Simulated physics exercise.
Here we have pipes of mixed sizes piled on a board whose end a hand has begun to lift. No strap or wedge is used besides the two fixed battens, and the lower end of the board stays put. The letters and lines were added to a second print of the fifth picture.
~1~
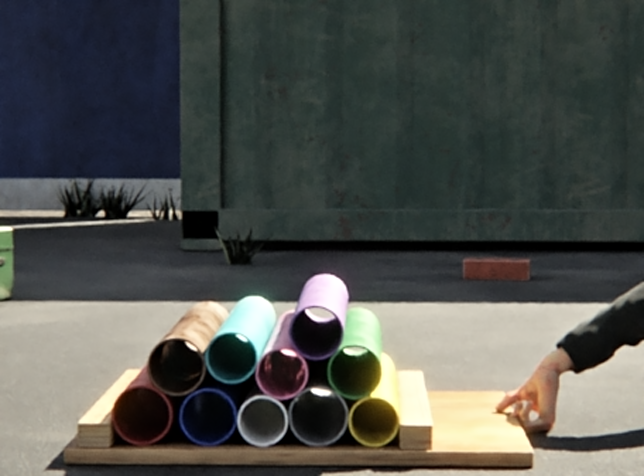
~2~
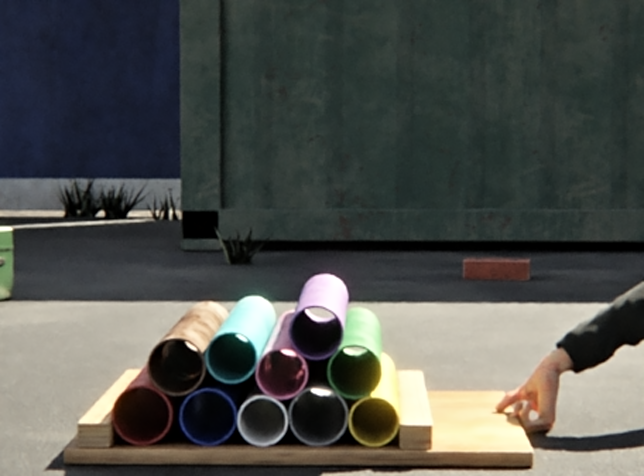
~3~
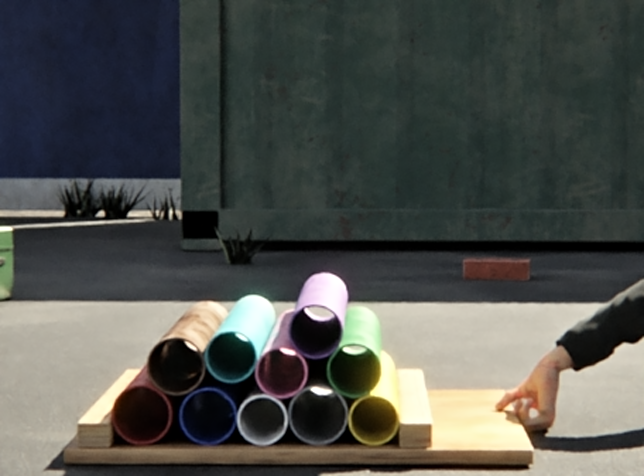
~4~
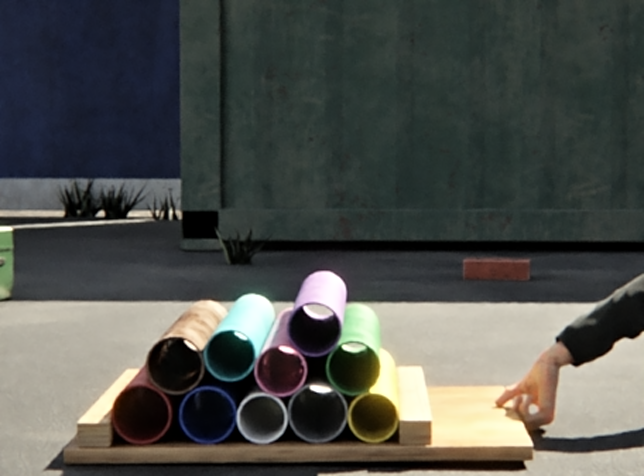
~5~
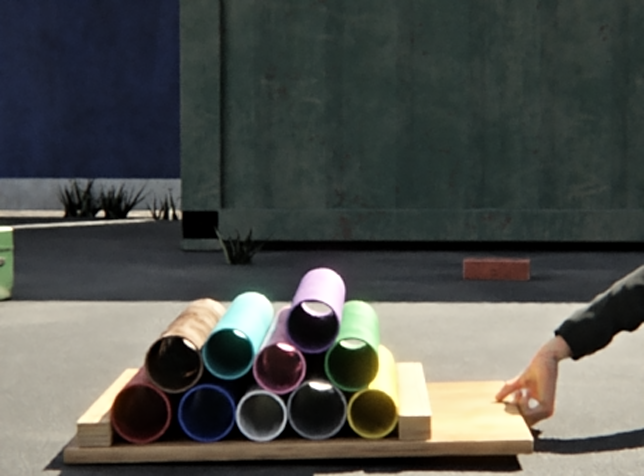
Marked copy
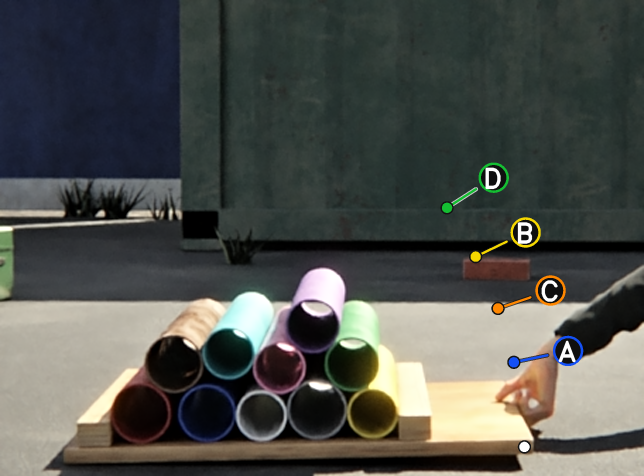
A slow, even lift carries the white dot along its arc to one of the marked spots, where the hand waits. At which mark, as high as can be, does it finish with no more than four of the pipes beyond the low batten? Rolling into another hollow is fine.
It can be raised to D.
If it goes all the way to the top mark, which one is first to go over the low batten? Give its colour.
First is the brown one.
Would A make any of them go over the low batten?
No, at A.
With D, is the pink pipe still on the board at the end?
The pink pipe: No.
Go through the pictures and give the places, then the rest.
In the first frame, white pipe (263, 421); grey pipe (318, 416); yellow pipe (374, 421).
In the second frame, yellow pipe (374, 421); brown pipe (177, 367).
In the third frame, board (304, 412); yellow pipe (374, 420); turquoise pipe (231, 357).
In the fourth frame, board (304, 410); red pipe (142, 414); blue pipe (208, 415).
In the fifth frame, board (304, 408); red pipe (141, 413); blue pipe (207, 413).
On the marked copy, A at (514, 362); B at (476, 256); C at (498, 309); D at (447, 208); the white dot at (525, 447).
Taking D. A third of the way, board at 19°.
Two thirds of the way, board at 33°.
When it is over, board at 33°, four over the low batten (brown, pink, turquoise, purple).
As for the rest, A none over the low batten; B four over the low batten (brown, pink, turquoise, purple); C none over the low batten.
